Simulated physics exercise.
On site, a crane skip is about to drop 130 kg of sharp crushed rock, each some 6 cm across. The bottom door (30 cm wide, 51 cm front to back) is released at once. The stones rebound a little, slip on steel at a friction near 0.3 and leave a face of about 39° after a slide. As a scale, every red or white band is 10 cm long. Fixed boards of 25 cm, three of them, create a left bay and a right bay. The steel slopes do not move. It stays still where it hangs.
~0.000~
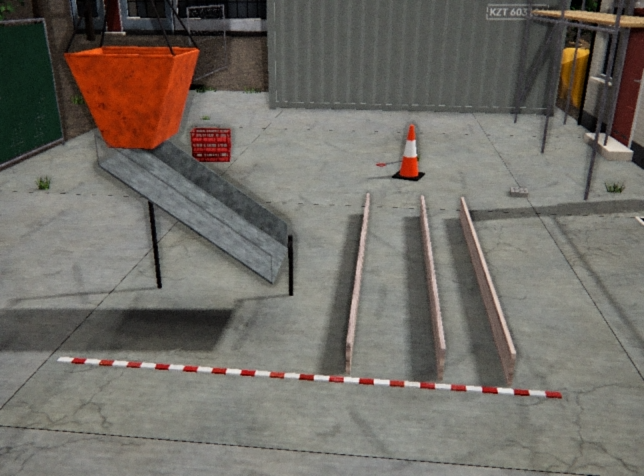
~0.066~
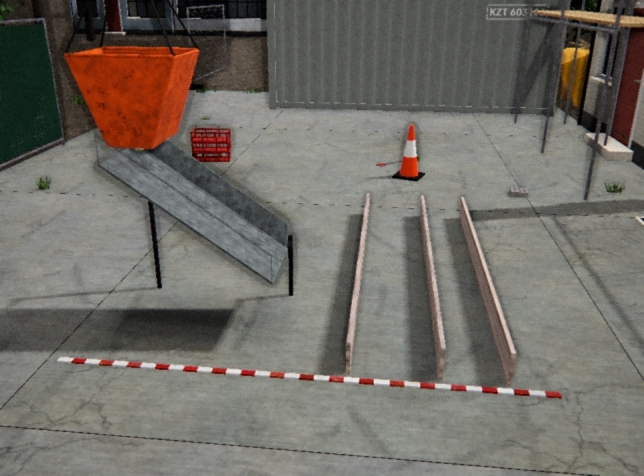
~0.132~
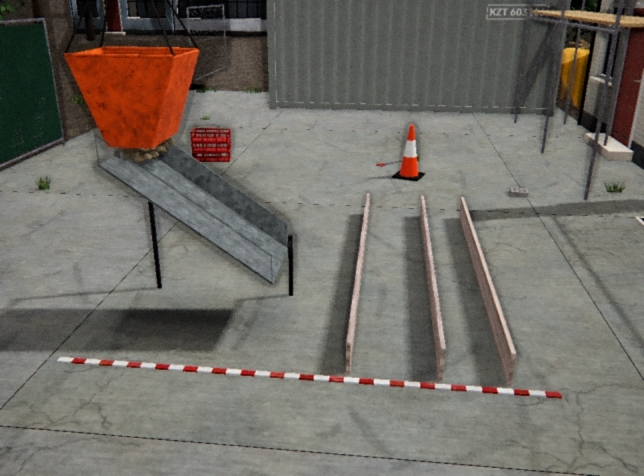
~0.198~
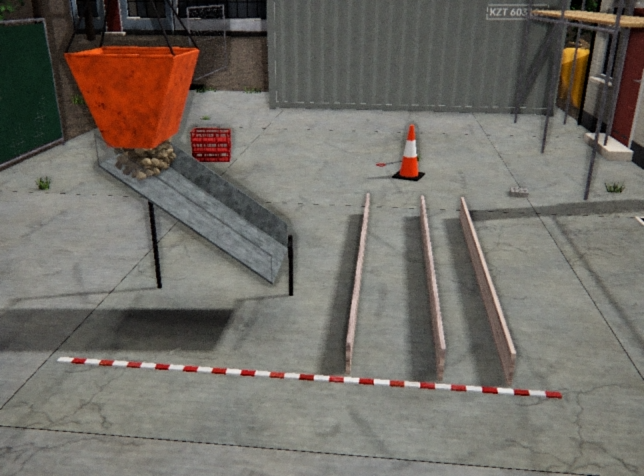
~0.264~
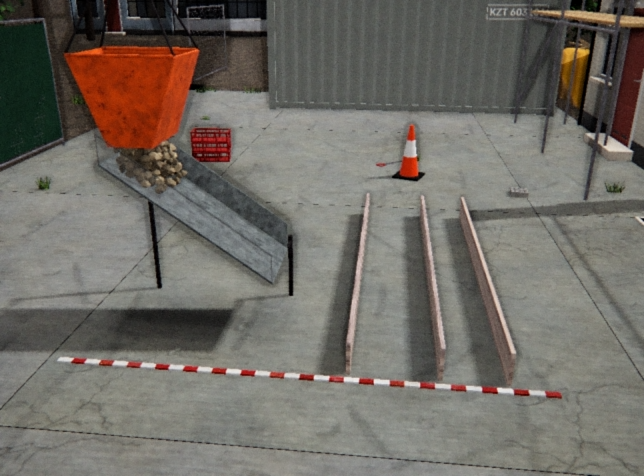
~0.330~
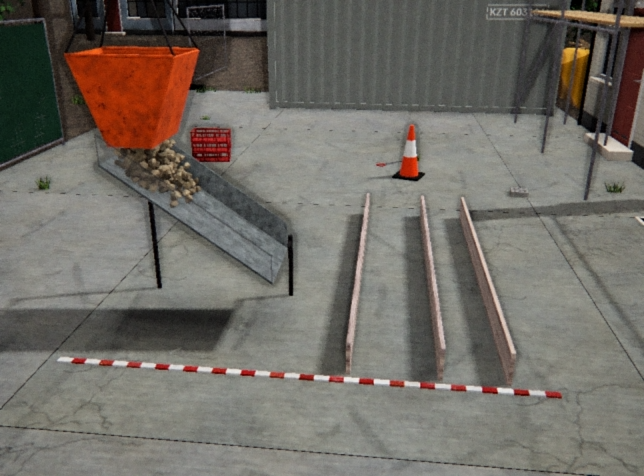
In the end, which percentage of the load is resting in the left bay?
Some 2 per cent of the load ends in the left bay.
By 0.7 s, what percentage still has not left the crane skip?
Still inside: Roughly 15 percent.
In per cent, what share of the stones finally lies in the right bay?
Share: About 0 %.
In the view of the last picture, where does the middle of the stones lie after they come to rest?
Their middle is at about (329, 318).
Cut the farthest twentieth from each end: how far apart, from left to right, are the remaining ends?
Around 40 centimetres.
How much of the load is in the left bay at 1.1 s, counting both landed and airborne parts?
I'd put it near 0 per cent.
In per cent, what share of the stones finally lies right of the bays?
About 0 per cent.
After 0.7 s, 13 % in the crane skip, 84 % on the steel, 3 % falling or lying left of the bays; the stones farthest right are at (314, 284).
After 1.1 s, 0 % in the crane skip, 58 % on the steel, 42 % falling or lying left of the bays; the stones farthest right are at (349, 313).
After 1.7 s, 0 % in the crane skip, 4 % on the steel, 95 % falling or lying left of the bays, 1 % falling or lying in the left bay; the stones farthest right are at (385, 316).
After 2.6 s, 0 % in the crane skip, 98 % falling or lying left of the bays, 2 % falling or lying in the left bay; the stones farthest right are at (398, 326).
After 4.5 s, 0 % in the crane skip, 98 % left of the bays, 2 % in the left bay; the stones farthest right are at (398, 326).
